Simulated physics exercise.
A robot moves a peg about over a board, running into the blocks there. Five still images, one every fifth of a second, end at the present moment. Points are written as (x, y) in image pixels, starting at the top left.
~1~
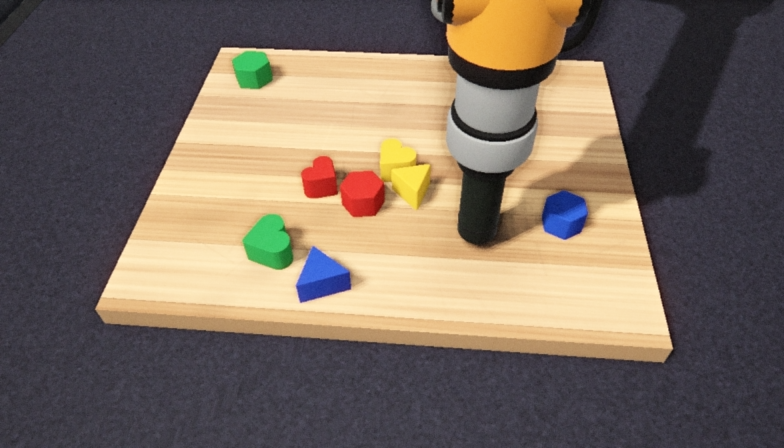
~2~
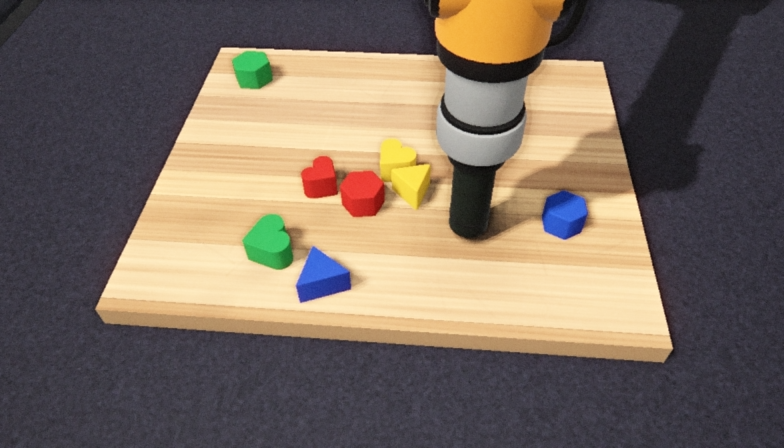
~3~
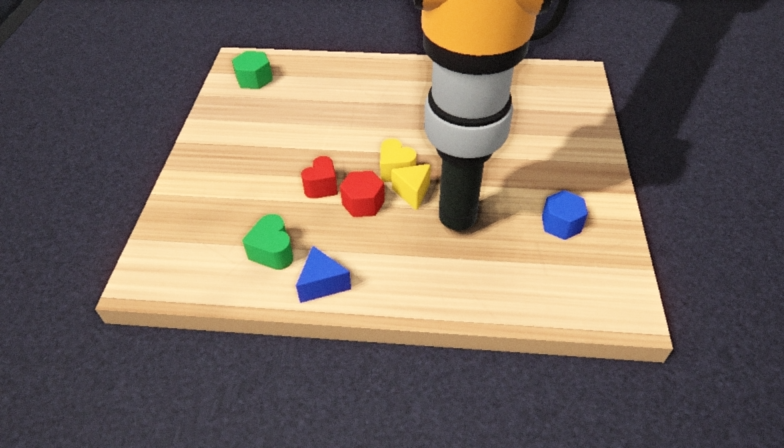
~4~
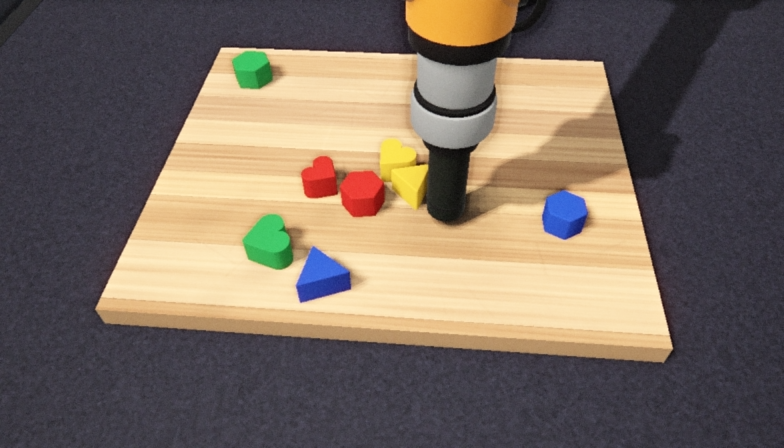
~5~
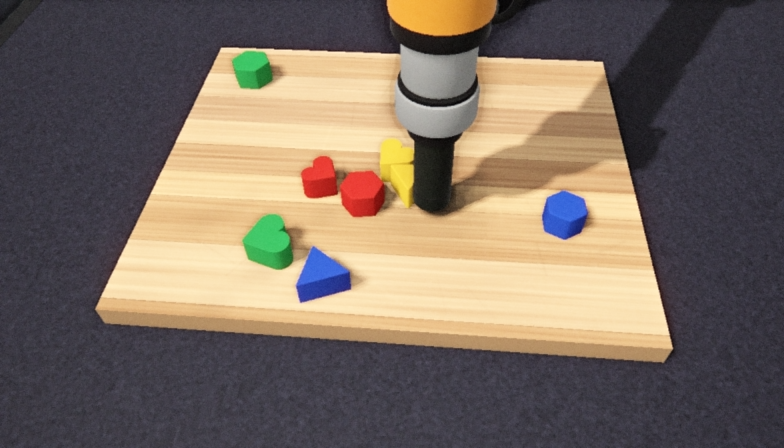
A robot arm moves its black peg left across the board to the yellow triangle.
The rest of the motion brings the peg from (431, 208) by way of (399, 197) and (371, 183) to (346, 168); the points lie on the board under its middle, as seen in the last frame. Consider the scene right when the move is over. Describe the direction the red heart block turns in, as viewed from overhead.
From overhead, the rotation is clockwise.
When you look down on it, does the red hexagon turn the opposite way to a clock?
Short answer: Yes.
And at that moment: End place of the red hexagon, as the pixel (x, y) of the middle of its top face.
That would be at about pixel (338, 181).
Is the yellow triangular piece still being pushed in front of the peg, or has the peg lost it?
Carried ahead at the end.
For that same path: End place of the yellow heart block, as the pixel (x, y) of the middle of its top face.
When the path ends, it will be at (386, 137).
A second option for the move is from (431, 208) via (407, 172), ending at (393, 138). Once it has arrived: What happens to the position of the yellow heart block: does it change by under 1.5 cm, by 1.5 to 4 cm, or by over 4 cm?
It ends over 4 cm away.
On the path given first. One third of the way, peg (399, 187); red hexagon (358, 183); yellow heart block (387, 140), turned 30° clockwise; yellow triangular piece (382, 159), turned 15° clockwise.
Two thirds of the way, peg (370, 174); red heart block (312, 169), turned 35° clockwise; red hexagon (341, 181), turned 65° anticlockwise; yellow heart block (386, 137), turned 45° clockwise; yellow triangular piece (358, 145), turned 40° clockwise.
At the end, peg (345, 158); red heart block (308, 170), turned 40° clockwise; red hexagon (338, 181), turned 70° anticlockwise; yellow heart block (386, 137), turned 45° clockwise; yellow triangular piece (341, 129), turned 55° clockwise.
